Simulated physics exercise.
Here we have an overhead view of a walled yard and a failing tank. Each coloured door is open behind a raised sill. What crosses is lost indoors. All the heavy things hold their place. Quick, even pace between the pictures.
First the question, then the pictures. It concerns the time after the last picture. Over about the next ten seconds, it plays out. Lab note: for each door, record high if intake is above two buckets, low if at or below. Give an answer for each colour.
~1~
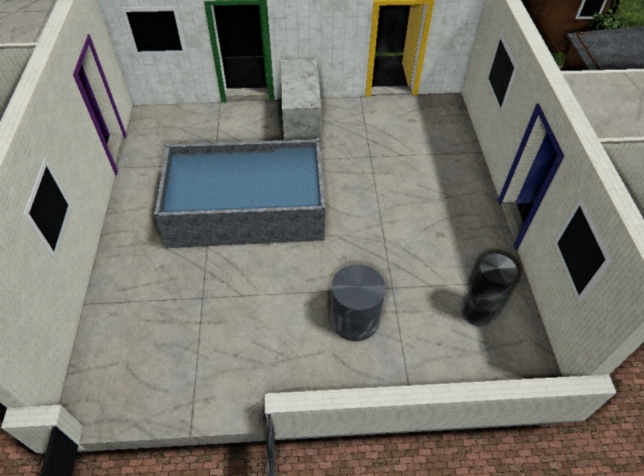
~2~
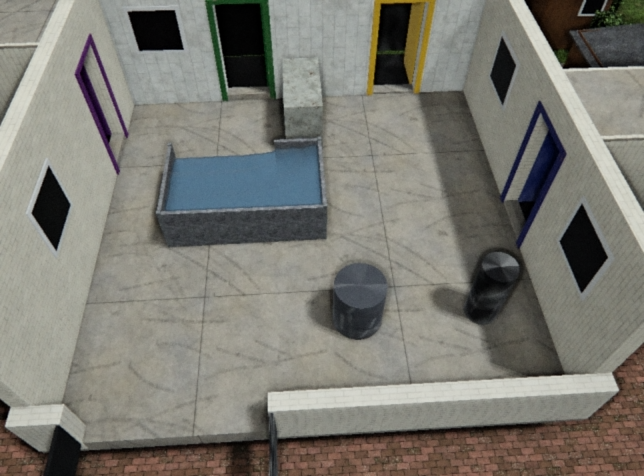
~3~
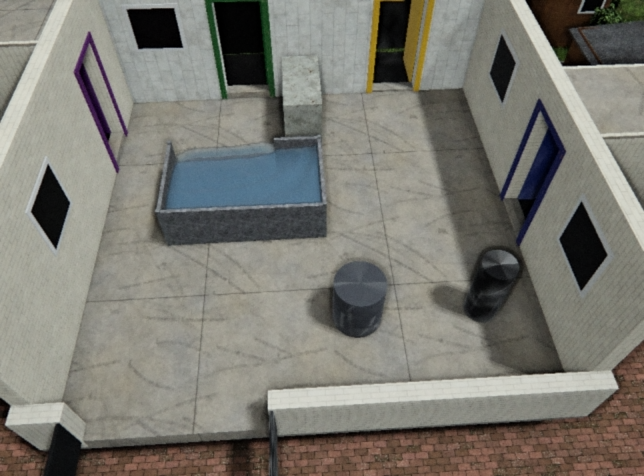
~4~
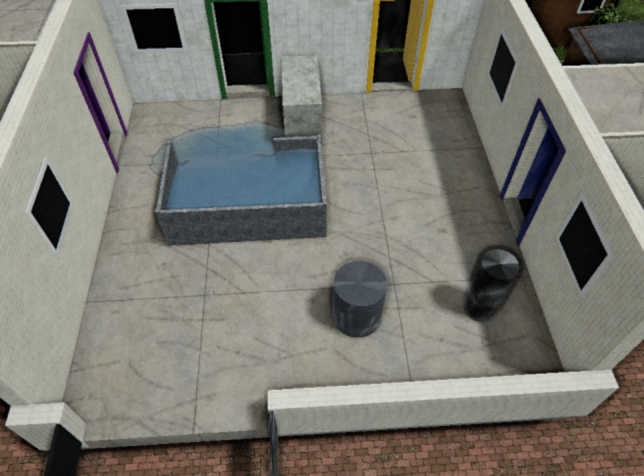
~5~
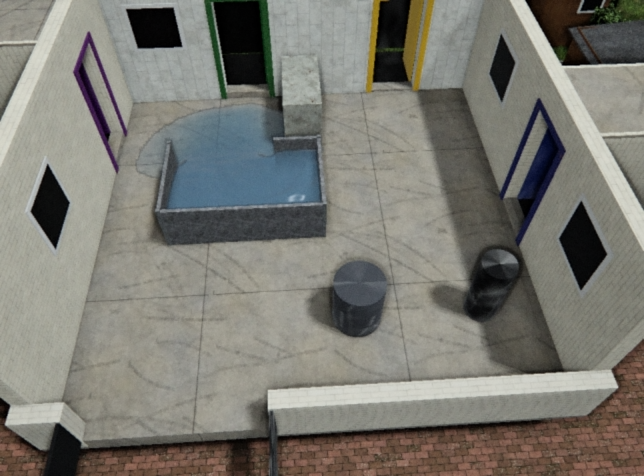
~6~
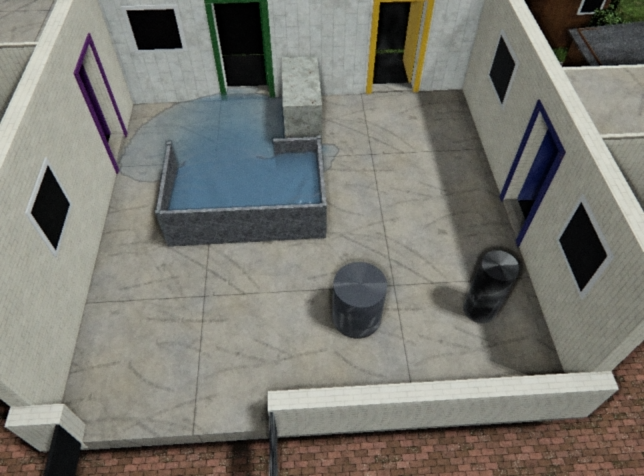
Green door: High; blue door: Low; purple door: High; yellow door: Low.
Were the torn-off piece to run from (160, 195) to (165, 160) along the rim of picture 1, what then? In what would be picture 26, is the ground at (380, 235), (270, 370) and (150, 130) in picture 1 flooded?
Spot one ends up untouched by the spill, spot two deluged, spot three deluged.
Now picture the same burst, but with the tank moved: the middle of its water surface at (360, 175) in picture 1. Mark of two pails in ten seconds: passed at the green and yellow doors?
I'd say the green door doesn't reach it but the yellow door crosses the line.
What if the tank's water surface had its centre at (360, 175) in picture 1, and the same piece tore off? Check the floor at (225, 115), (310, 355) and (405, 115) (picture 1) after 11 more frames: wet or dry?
As listed: Reached, untouched, reached.
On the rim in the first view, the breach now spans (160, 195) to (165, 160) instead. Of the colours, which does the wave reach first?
I'd go with the purple-painted one.
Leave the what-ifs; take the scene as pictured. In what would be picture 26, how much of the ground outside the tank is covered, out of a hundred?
That's roughly 35 per cent.
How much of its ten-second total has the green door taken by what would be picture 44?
Result: 100 % of the ten-second total.
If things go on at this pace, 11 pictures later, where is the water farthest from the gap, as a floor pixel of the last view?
The front's farthest point is close to (438, 94).
A moment on, water covers 20 % of the floor; the green door far over two buckets in, the blue door not reached, the purple door wet at the sill, nothing in, the yellow door not reached.
Next, water covers 20 % of the floor; the green door far over two buckets in, the blue door not reached, the purple door under two buckets in, the yellow door wet at the sill, nothing in.
Then, water covers 35 % of the floor; the green door far over two buckets in, the blue door not reached, the purple door over two buckets in, the yellow door wet at the sill, nothing in.
Later, water covers 55 % of the floor; the green door far over two buckets in, the blue door wet at the sill, nothing in, the purple door over two buckets in, the yellow door wet at the sill, nothing in.
In the end, water covers 70 % of the floor; the green door far over two buckets in, the blue door wet at the sill, nothing in, the purple door over two buckets in, the yellow door wet at the sill, nothing in.
